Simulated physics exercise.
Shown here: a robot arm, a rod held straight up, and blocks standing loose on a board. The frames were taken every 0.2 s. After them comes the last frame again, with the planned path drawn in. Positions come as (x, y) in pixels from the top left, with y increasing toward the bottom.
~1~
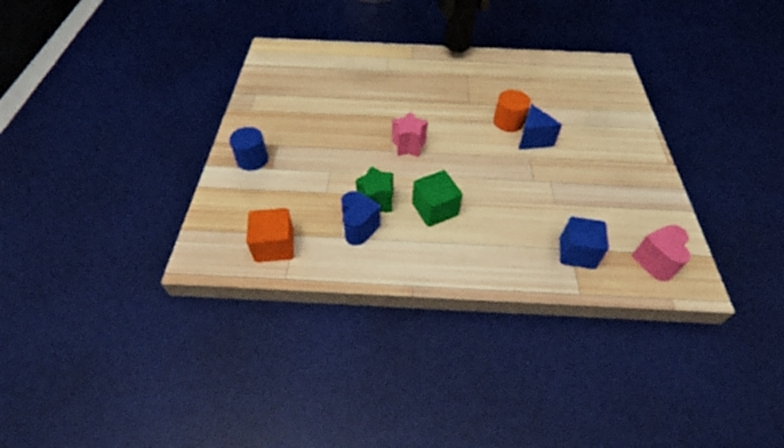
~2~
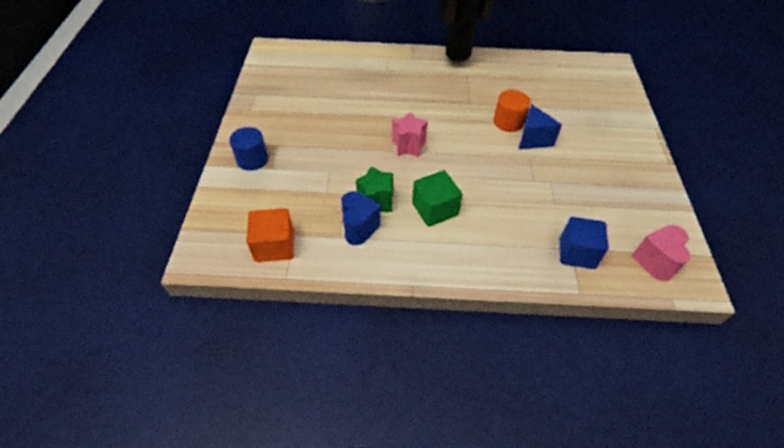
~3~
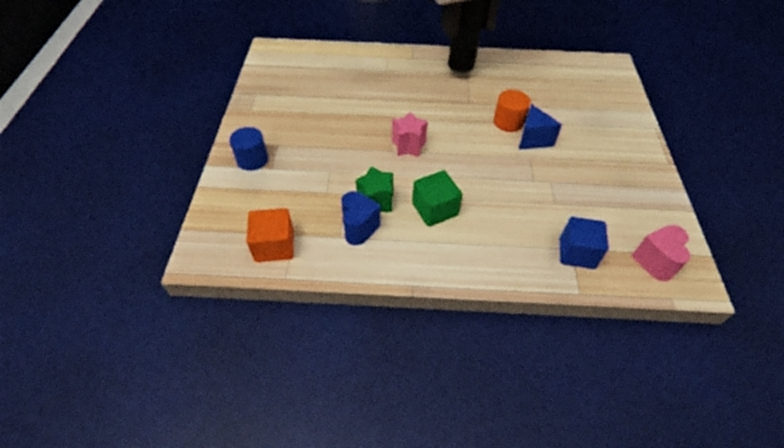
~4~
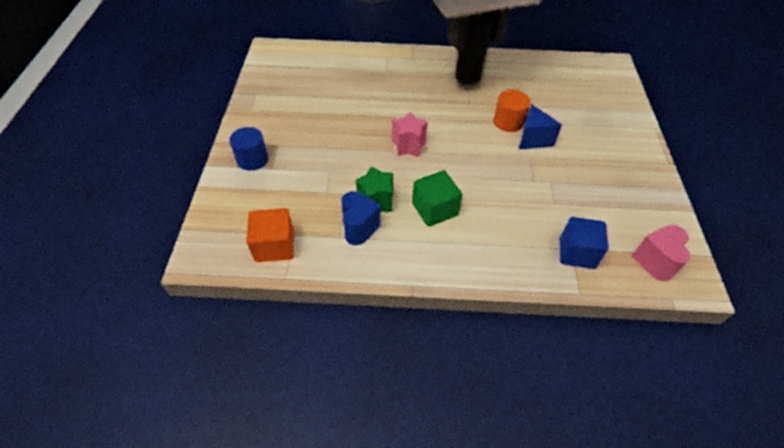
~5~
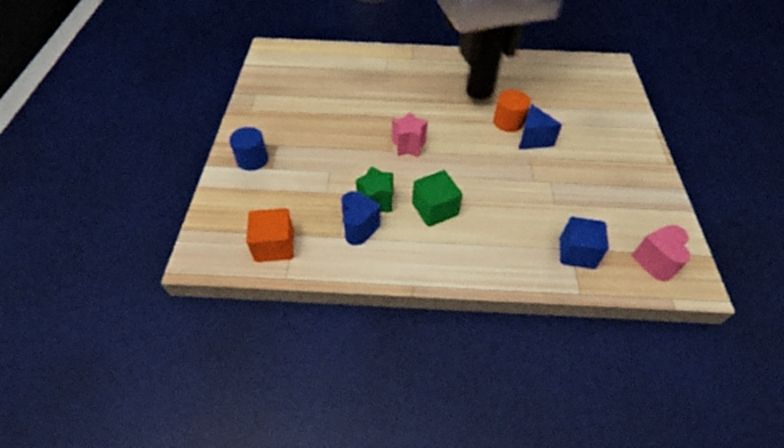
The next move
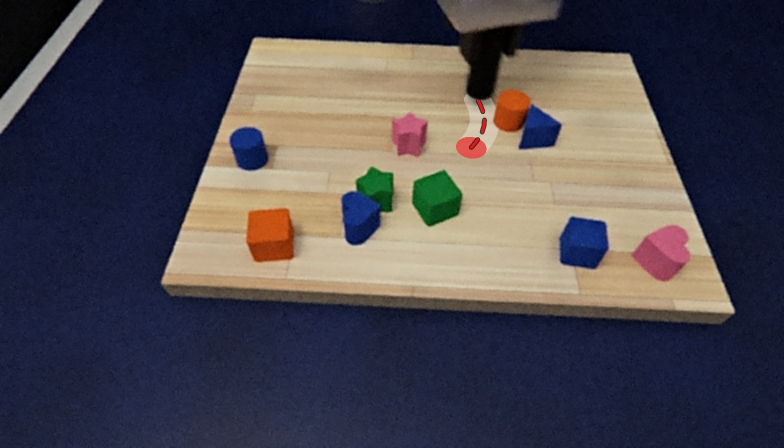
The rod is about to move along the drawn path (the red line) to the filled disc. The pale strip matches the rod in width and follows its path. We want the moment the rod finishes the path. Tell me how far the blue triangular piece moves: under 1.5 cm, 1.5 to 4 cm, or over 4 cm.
Band: Under 1.5 cm.
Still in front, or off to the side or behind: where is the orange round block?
The block gets away.
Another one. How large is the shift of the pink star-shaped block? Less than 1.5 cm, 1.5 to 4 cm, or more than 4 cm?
Short of 1.5 cm.
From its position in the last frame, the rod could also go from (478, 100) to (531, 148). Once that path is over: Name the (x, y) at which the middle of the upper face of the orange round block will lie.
I think it will end close to (571, 126).
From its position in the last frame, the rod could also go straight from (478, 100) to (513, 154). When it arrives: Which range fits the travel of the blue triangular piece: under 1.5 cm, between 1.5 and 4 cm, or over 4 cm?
Shift of 1.5 to 4 cm.
Path on the board, from (478, 100) by way of (484, 116) and (482, 132) to (471, 148).
What follows on the original path. Halfway along, rod at (486, 116); orange round block at (521, 106); blue triangular piece at (546, 119), turned 25° clockwise.
At the end, rod at (473, 139); pink star-shaped block in place; orange round block at (521, 107); blue triangular piece at (546, 119), turned 25° clockwise.
